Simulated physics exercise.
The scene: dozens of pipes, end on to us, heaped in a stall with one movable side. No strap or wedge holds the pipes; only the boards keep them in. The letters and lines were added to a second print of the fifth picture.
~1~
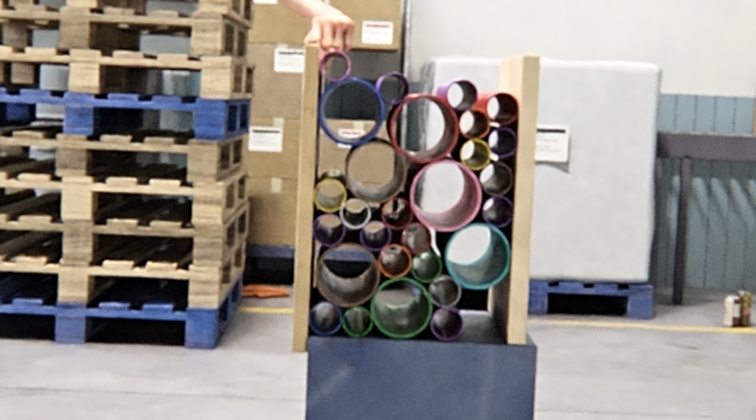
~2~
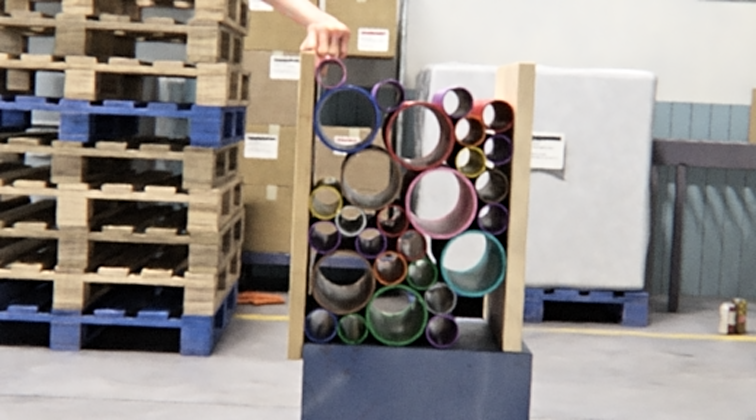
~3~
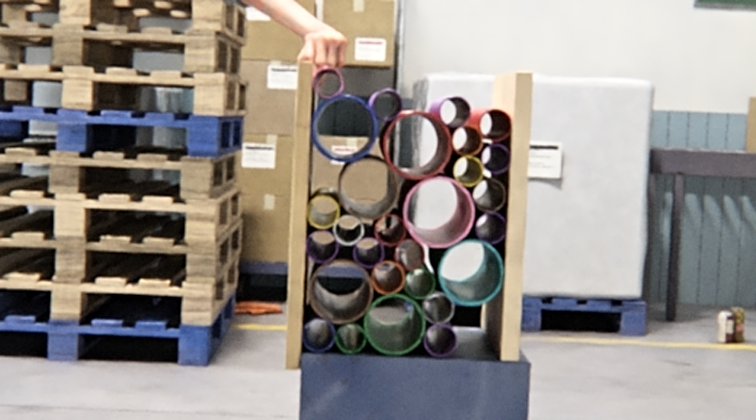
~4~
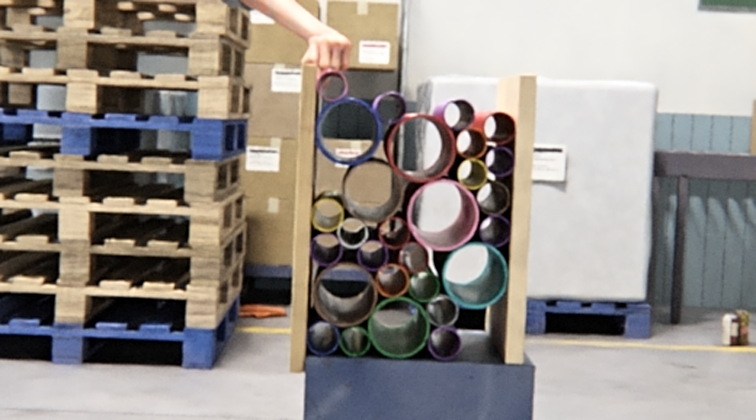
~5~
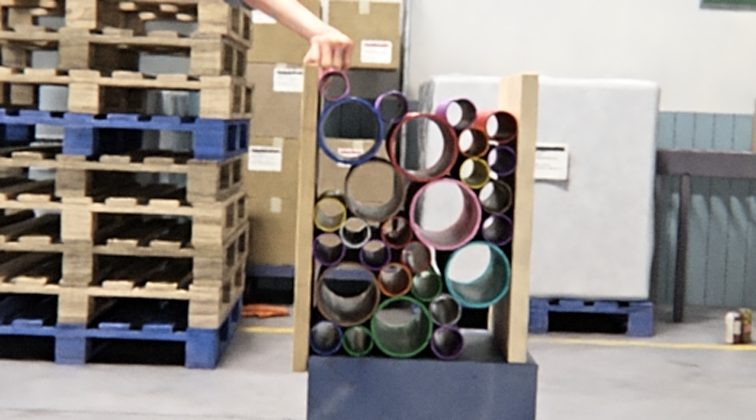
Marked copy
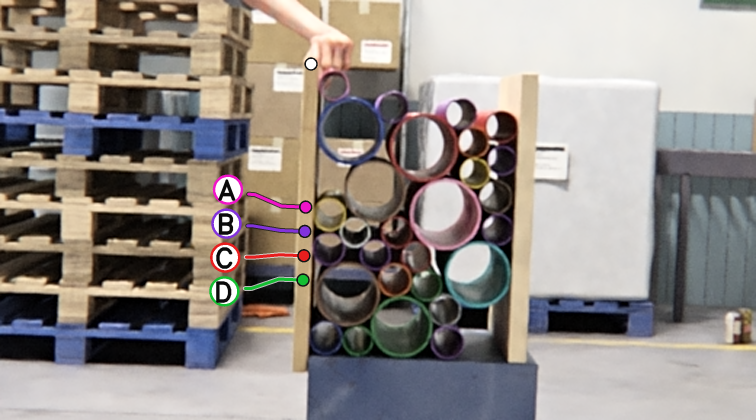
A hand rests on colourful pipes stacked between two upright boards, and nothing visibly shifts.
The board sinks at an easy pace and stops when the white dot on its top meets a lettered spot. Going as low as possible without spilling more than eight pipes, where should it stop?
Lower it to C and no more.
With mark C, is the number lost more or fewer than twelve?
It loses fewer than twelve.
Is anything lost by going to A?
Yes, at A.
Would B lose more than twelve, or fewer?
It loses fewer than twelve.
On the marked copy, A at (306, 207); B at (305, 231); C at (304, 256); D at (303, 280); the white dot at (311, 64).
Following C. Soon after the start, top of the board (316, 144).
Later, top of the board (312, 232).
In the end, top of the board (312, 256), about four out over the board.
As for the rest, A three out over the board; B three out over the board; D more than eight out over the board.
